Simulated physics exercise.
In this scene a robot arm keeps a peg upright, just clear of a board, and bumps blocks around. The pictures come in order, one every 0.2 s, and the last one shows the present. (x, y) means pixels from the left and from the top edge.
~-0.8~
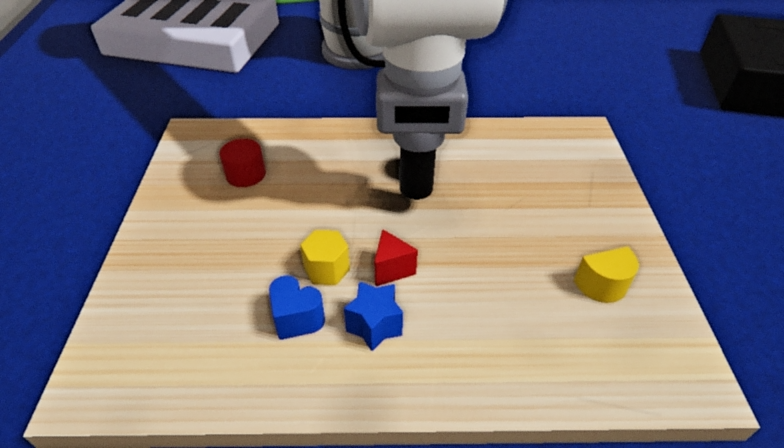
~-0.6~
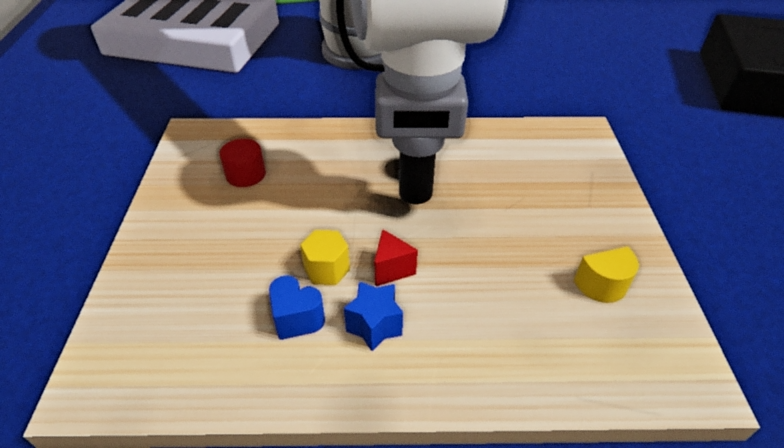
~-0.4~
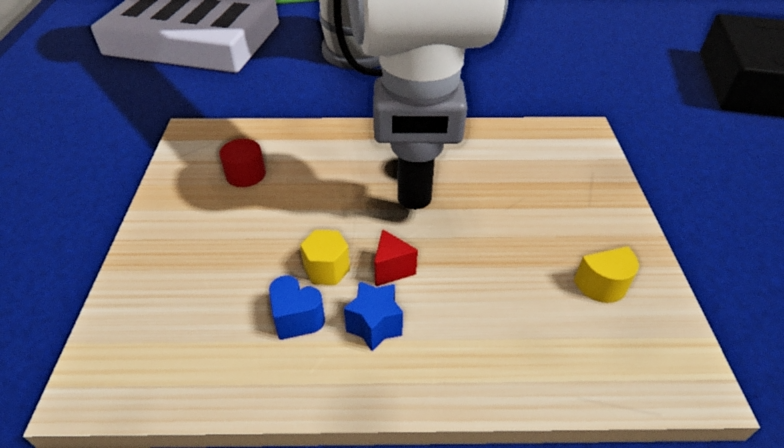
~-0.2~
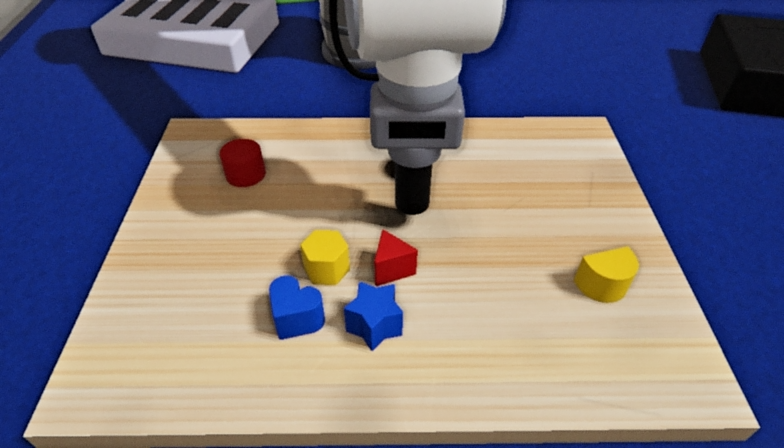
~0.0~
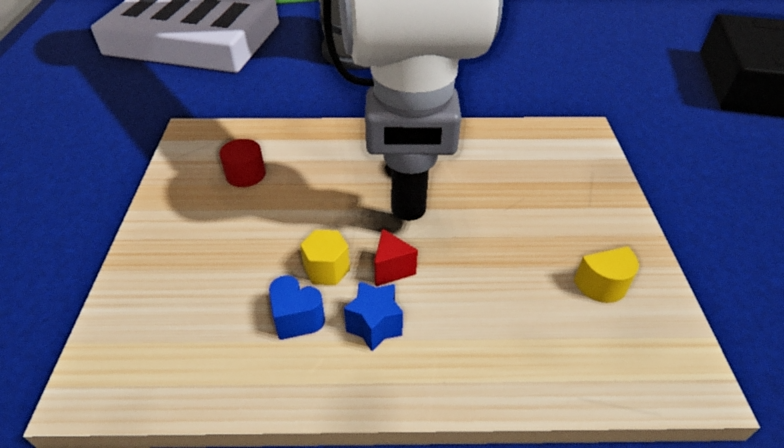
On a pale wooden board over a blue surface, a robot arm holds its black peg above a red triangle, a yellow hexagon, and a blue heart and star. The arm inches toward the viewer, drifting very slightly left, and the peg draws nearer the triangle while every block stays still.
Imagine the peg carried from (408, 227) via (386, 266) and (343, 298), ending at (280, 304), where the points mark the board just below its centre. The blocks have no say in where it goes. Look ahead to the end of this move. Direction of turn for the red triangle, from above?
I'd predict that, seen from above, the red triangle rotates counter-clockwise.
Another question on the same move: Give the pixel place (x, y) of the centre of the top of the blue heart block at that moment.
It will likely be found at (261, 310).
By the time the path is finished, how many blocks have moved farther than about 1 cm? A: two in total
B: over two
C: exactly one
B.
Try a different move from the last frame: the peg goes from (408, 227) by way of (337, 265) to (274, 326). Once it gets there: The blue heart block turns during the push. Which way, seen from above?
Looking down on the board, it turns counter-clockwise.
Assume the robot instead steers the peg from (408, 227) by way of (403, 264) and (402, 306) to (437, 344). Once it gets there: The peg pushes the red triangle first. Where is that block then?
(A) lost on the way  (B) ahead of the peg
(A)
The first path, step by step. One third of the way, peg (386, 248); blue star-shaped block (375, 306); red triangle (386, 268), turned 40° anticlockwise.
Two thirds of the way, peg (340, 281); blue star-shaped block (374, 322), turned 20° clockwise; red triangle (385, 288), turned 70° anticlockwise.
At the end, peg (276, 286); blue heart block (261, 310), turned 20° anticlockwise; yellow hexagon (320, 243), turned 15° clockwise; blue star-shaped block (374, 322), turned 20° clockwise; red triangle (385, 288), turned 70° anticlockwise.
